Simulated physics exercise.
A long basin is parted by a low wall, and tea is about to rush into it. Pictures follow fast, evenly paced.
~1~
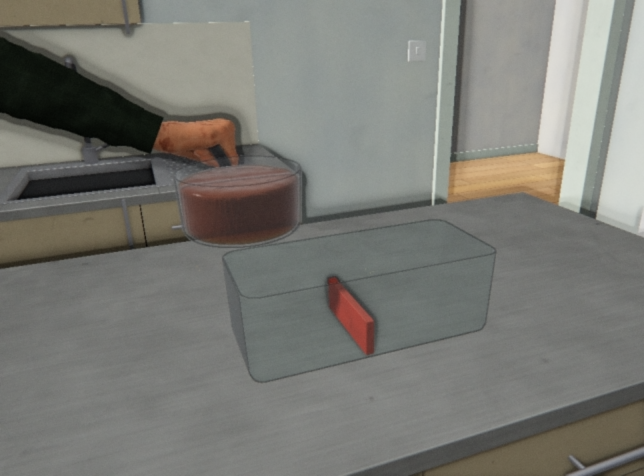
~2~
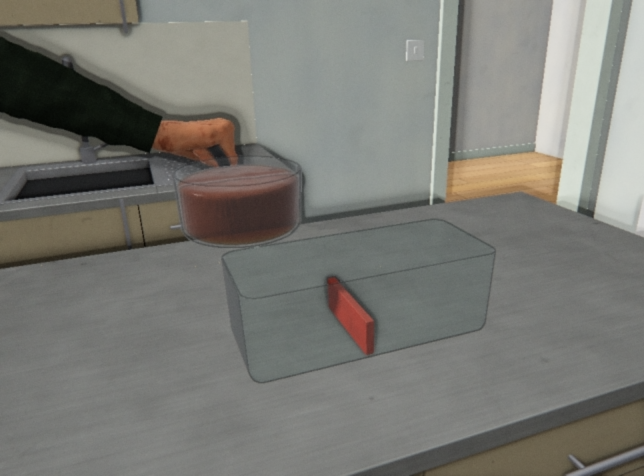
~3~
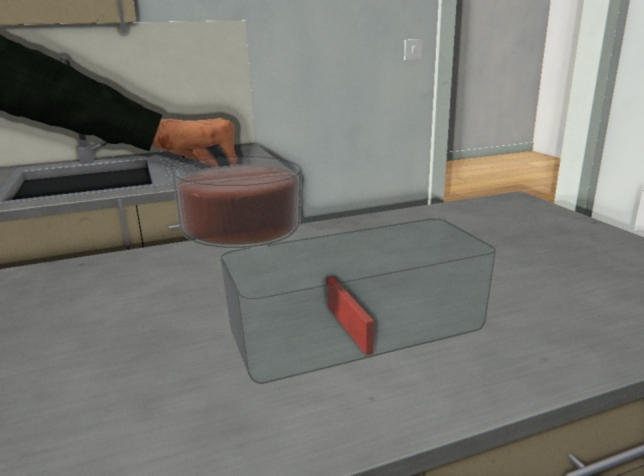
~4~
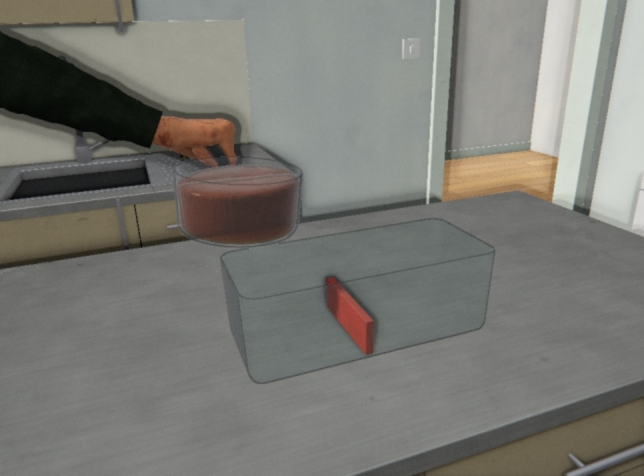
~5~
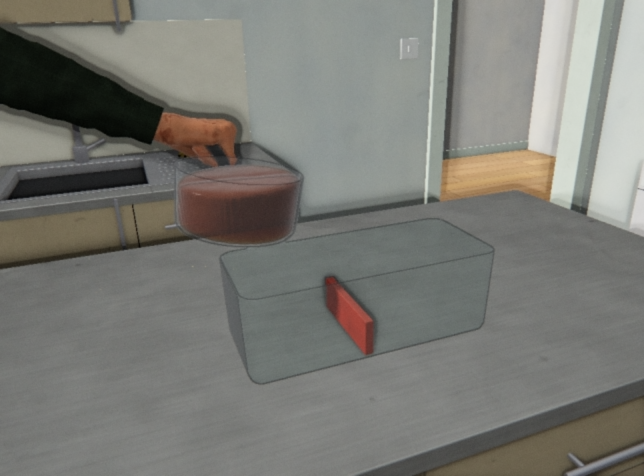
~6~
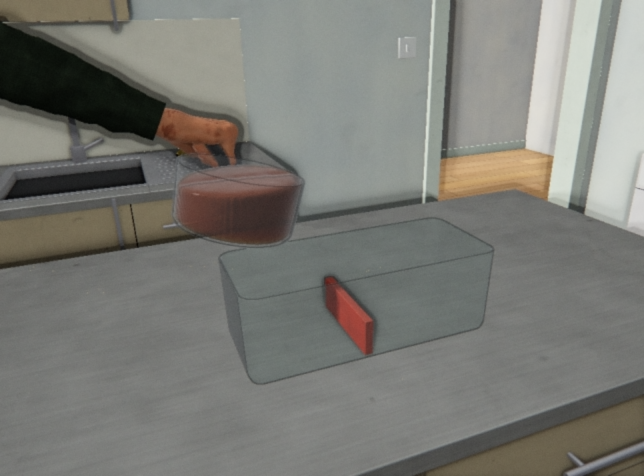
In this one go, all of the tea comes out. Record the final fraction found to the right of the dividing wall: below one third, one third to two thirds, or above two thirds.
The amount right of the wall is going to settle in the middle, one third to two thirds.
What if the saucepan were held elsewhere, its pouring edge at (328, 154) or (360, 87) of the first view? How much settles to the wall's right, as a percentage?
80 and 95 in a hundred.
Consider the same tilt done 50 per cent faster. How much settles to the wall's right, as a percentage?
Roughly 30 %.
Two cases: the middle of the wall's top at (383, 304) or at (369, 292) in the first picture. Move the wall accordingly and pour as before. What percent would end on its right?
Roughly 15 per cent first and roughly 0 per cent second.
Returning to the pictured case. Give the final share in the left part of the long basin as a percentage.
Some 55 parts in a hundred.
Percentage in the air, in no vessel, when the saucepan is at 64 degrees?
25 in a hundred.
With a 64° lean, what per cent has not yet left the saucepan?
Close to 55 parts in a hundred remain.
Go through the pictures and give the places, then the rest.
Tilt 0°; pouring edge (298, 165); surface from (177, 185) to (295, 172); the long basin's rim runs from (231, 276) to (469, 235); the wall's top is at (350, 299), in the first picture.
Tilt 1°; pouring edge (297, 165); surface from (177, 185) to (295, 172), in the second picture.
Tilt 2°; pouring edge (298, 167); surface from (176, 184) to (295, 172), in the third picture.
Tilt 5°; pouring edge (299, 170); surface from (176, 184) to (296, 173), in the fourth picture.
Tilt 9°; pouring edge (300, 174); surface from (177, 185) to (296, 173), in the fifth picture.
Tilt 14°; pouring edge (300, 179); surface from (177, 185) to (298, 173), in the sixth picture.
A moment on, the saucepan is tipped part way and 54 per cent is still to pour, 8 is left of the wall and 11 right of it.
Next, the saucepan is tipped on its side and 14 per cent is still to pour, 38 is left of the wall and 43 right of it.
Then the saucepan is tipped on its side and 3 per cent is still to pour, 52 is left of the wall and 44 right of it.
Later the saucepan is tipped on its side and 1 per cent is still to pour, 55 is left of the wall and 44 right of it.
At rest 56 per cent lies left of the wall, 44 right of it and 0 outside.
